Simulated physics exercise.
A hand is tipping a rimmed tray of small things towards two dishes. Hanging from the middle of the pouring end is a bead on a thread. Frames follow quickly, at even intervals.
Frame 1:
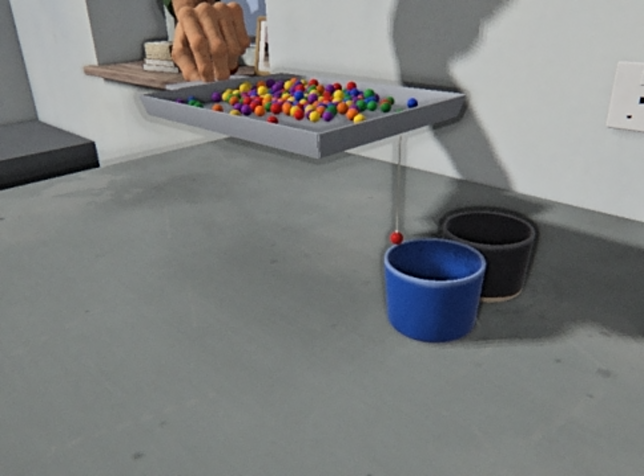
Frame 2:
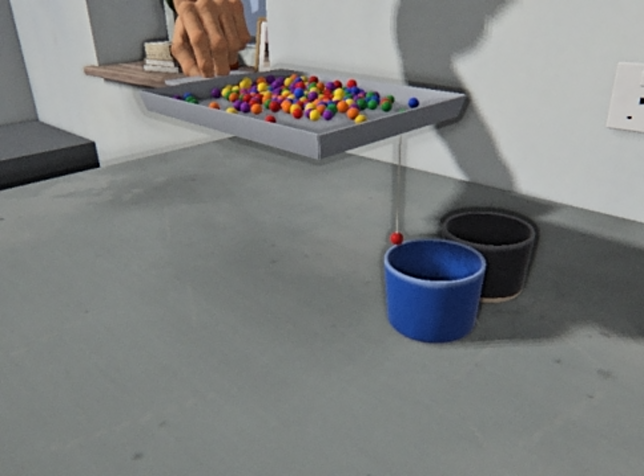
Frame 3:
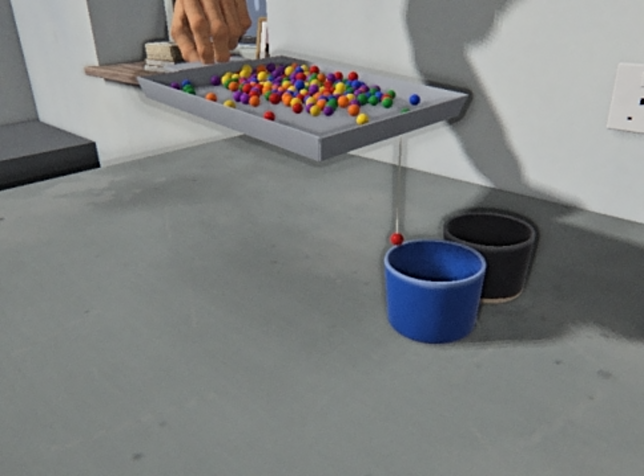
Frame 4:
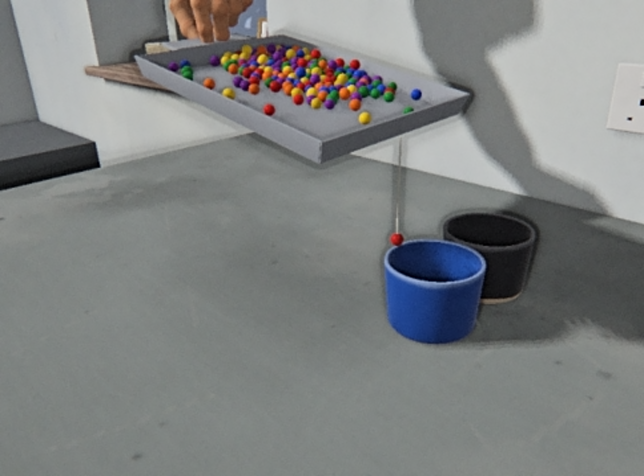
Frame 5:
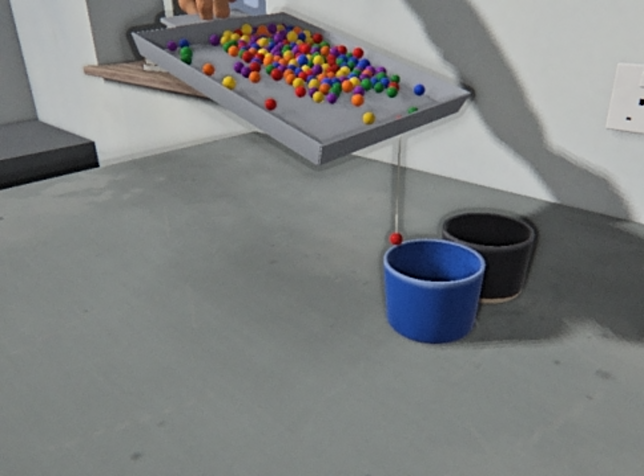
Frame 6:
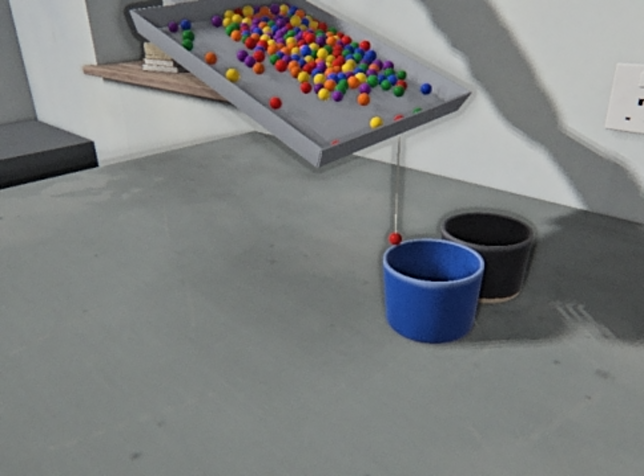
Above a grey surface, a hand tilts a tray and colourful beads begin sliding.
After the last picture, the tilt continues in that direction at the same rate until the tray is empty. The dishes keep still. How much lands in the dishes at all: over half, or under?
The dishes will gather a lesser portion.
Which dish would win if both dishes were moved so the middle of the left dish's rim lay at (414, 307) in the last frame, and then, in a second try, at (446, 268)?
In turn: The left one; the left-hand dish.
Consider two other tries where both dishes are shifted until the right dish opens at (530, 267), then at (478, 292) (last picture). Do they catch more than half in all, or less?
For the two tries in order: Not as much as half, not as much as half.
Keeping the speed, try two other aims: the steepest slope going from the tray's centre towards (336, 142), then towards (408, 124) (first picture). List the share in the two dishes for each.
The first try gives close to 0 per cent, the second close to 80 per cent.
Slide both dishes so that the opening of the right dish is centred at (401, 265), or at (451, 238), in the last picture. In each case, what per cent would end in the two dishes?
In the first position around 50 percent, in the second around 20 percent.
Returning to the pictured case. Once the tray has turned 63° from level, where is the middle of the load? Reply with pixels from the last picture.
The middle of the pieces lands at roughly (382, 132).
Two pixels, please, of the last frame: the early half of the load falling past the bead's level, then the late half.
(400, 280) for the early half, (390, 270) for the late half.
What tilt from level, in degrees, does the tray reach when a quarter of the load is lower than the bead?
I'd say close to 70 degrees.
Soon after the last picture, tray tipped steeply; about two thirds on the tray; a stray few in the left dish; a small part outside both; about a quarter in the air.
A little later, tray tipped right over; a small part on the tray; a small part in the left dish; about two thirds outside both; a small part in the air.
Later still, tray tipped past a quarter turn; about a quarter in the left dish; most outside both.
By the end, tray tipped past a quarter turn; about a quarter in the left dish; none in the right dish; most outside both.
